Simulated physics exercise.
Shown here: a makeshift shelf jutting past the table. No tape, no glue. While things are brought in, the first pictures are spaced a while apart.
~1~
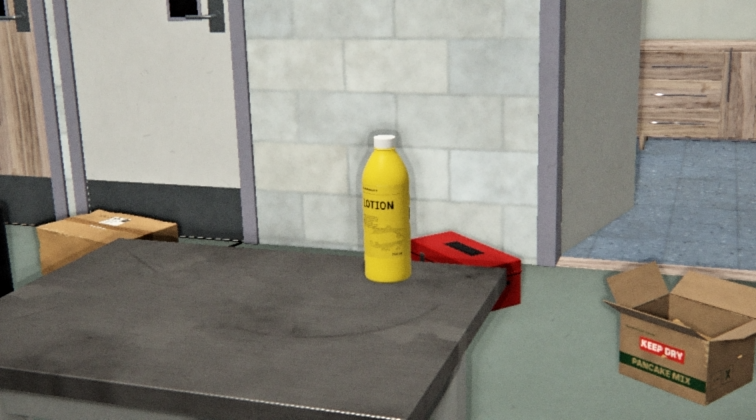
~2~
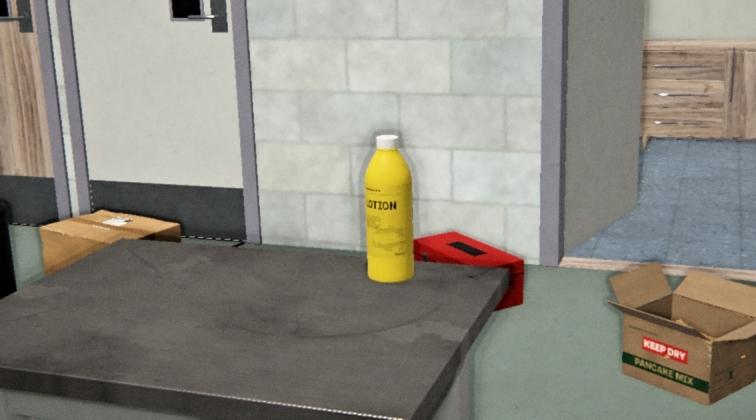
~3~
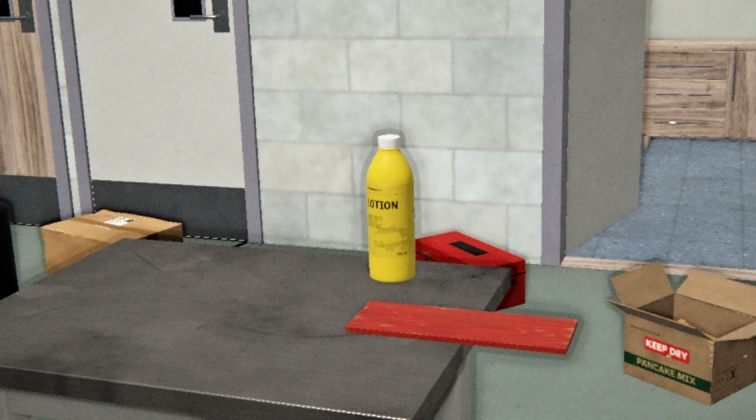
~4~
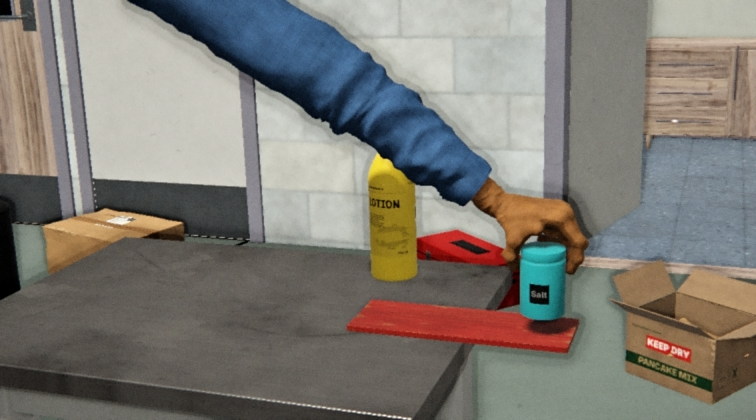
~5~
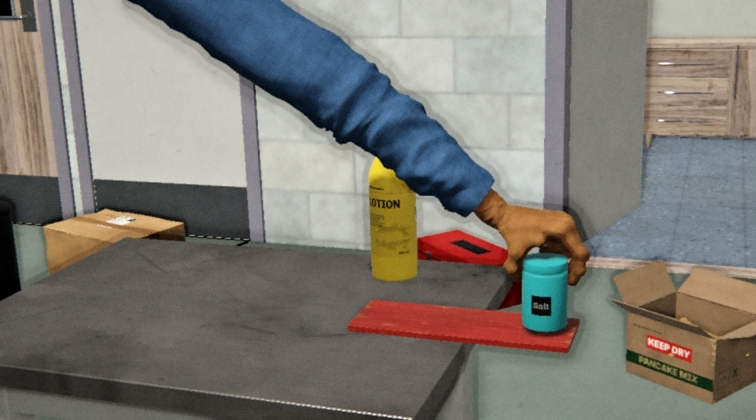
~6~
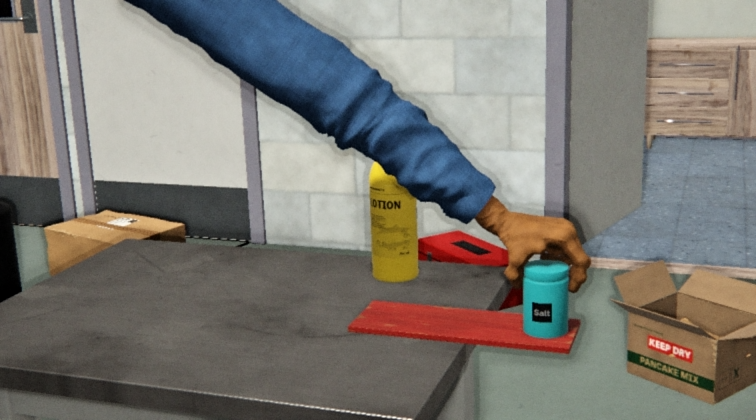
An arm in a blue sleeve lowered a turquoise salt jar onto the right end of a red plank that had appeared across the dark table's edge, near a yellow lotion bottle, and kept holding it.
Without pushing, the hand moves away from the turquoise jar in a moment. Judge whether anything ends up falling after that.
Gravity wins.
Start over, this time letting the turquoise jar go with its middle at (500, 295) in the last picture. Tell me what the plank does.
It topples.
Then, 0.50 s on from there, red plank and turquoise jar now down on the floor or falling.
Then, 0.70 s on from there, things are still on the move.
In the end, down on the floor or falling, red plank and turquoise jar; yellow bottle unmoved. The plank comes down.
